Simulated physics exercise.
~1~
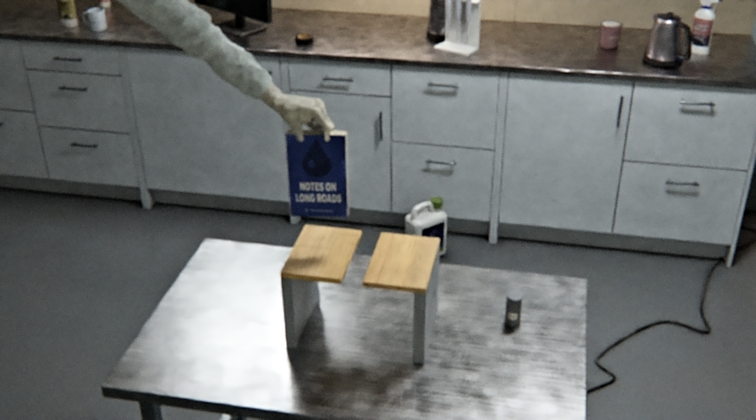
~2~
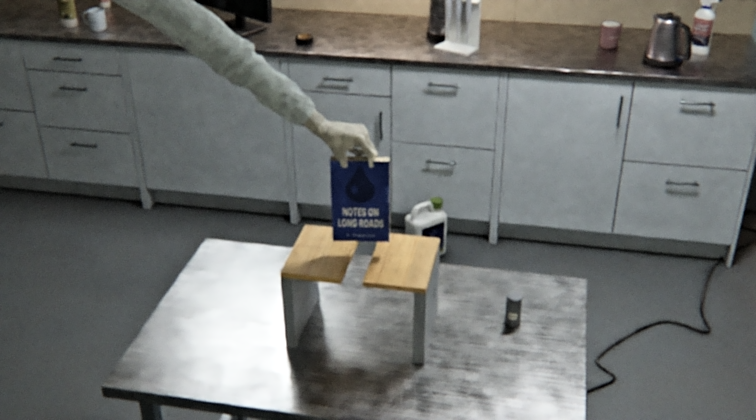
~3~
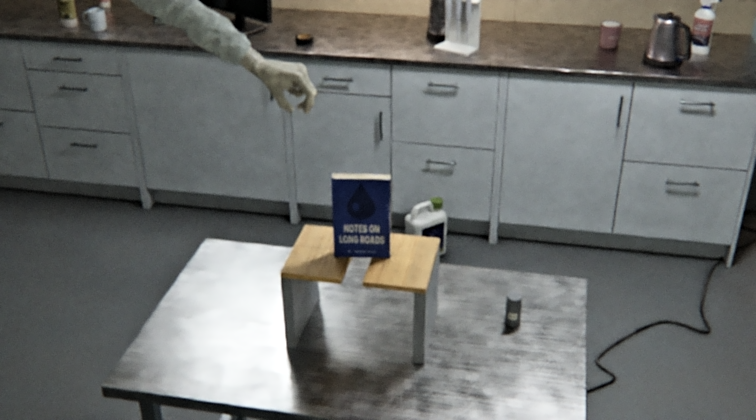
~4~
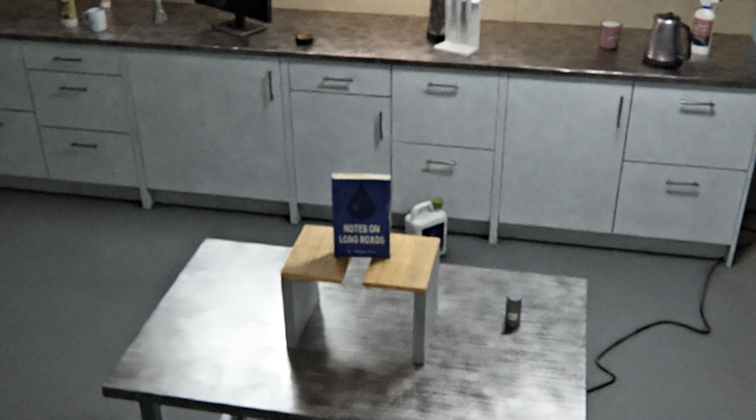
A dark blue book hangs upright from a hand at the end of a pale-sleeved arm, which reaches in from the upper left. Seen from a raised, still viewpoint, the room has grey cabinets beneath a dark counter, and a metal table holds two wood-topped ledges with a narrow gap between them, plus a small grey shaker to the right. The hand carries the book right and down until it is over the gap. It lets go and draws back, leaving the book slightly lower, standing across the ledges. The arm leaves view, and the book stays upright on top, caught, while the shaker remains in place.
